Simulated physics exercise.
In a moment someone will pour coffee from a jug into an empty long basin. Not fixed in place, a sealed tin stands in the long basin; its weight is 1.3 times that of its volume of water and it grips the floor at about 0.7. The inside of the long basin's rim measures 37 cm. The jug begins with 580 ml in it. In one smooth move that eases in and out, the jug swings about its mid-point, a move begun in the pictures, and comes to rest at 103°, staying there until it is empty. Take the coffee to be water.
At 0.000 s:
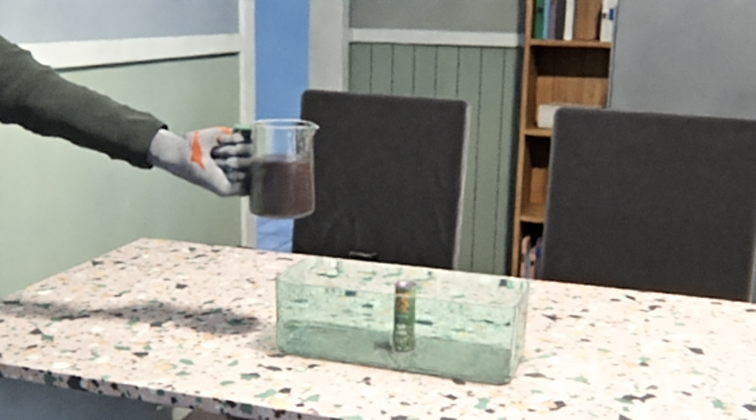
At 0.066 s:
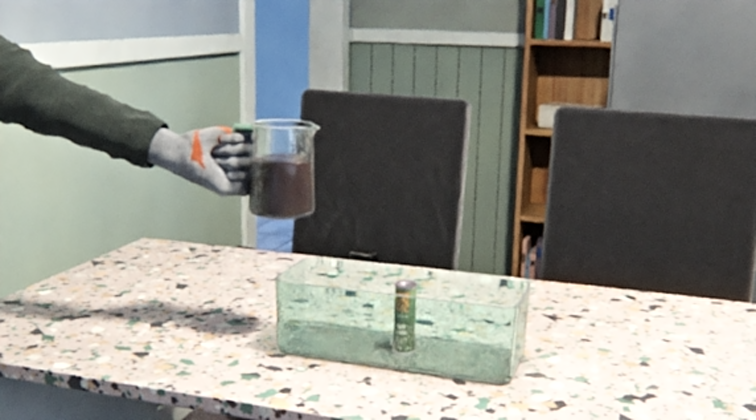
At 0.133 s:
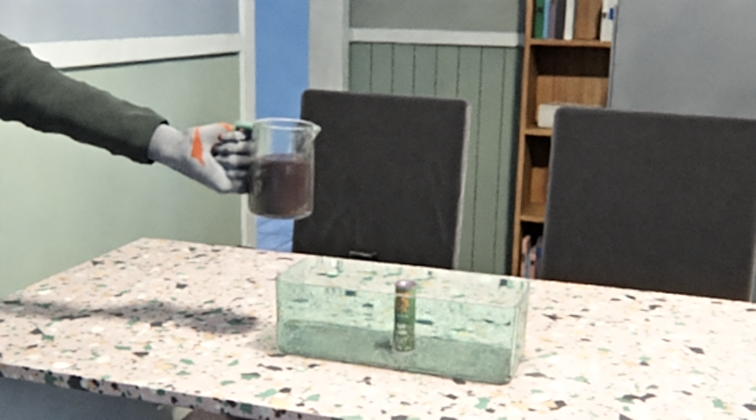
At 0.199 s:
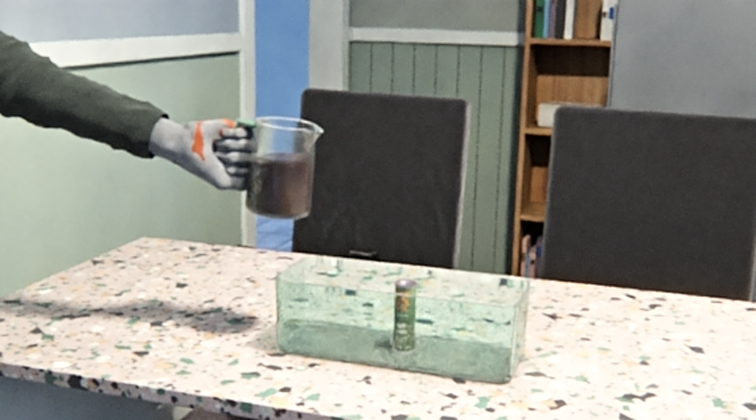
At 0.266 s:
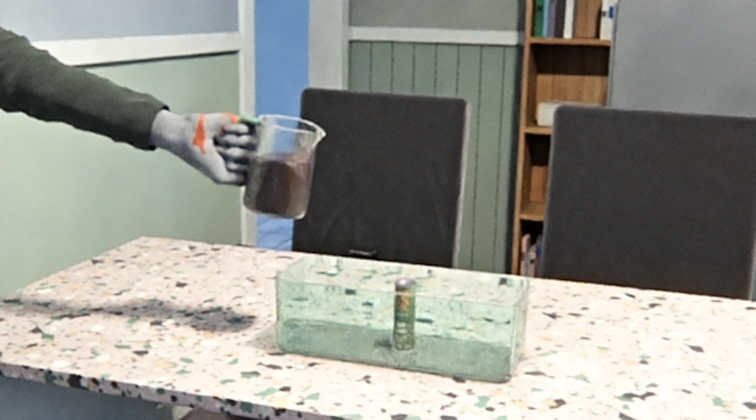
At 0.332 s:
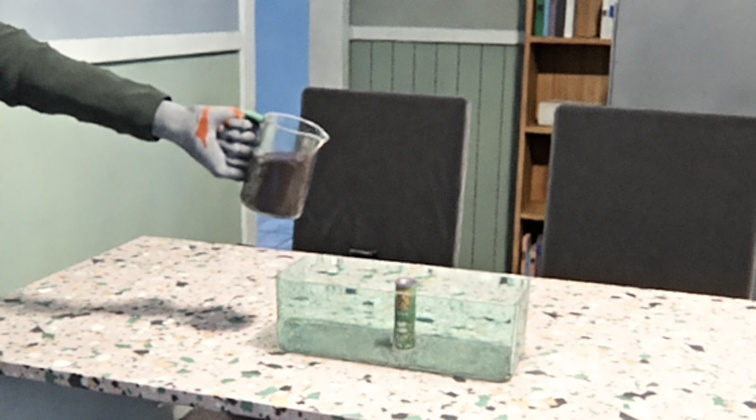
At the start, a gloved hand on the left holds a clear jug of dark liquid upright above a speckled table, near a greenish glass basin with a small tin in it. The hand then gradually tilts the jug rightward, slowly at first, while the basin and tin stay still.
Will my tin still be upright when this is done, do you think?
Yes, it will be.
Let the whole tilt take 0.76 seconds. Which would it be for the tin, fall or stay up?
In that case the tin does not tip.
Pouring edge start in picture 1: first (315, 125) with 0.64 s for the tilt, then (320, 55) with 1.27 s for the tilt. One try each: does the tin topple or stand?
First it stays up; then it topples.
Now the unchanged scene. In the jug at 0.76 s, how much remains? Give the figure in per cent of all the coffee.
Portion remaining: Approx. 98 per cent.
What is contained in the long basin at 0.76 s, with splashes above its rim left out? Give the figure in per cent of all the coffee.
Roughly 0 per cent.
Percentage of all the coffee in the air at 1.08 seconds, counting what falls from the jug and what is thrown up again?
Estimated airborne part: Roughly 24 per cent.
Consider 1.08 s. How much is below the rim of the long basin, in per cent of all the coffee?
The fraction sits near 26 in a hundred.
Then, 0.76 s in, the tilt is 68° and 97 per cent is still to pour; the tin stands where it began.
Then, 1.08 s in, the tilt is 97° and 50 per cent is still to pour; the tin stands where it began.
Then, 1.41 s in, the tilt is 103° and 10 per cent is still to pour; the tin stands where it began.
Then, 1.77 s in, the tilt is 103° and 1 per cent is still to pour; the tin stands where it began.
Finally, the tin stands where it began.
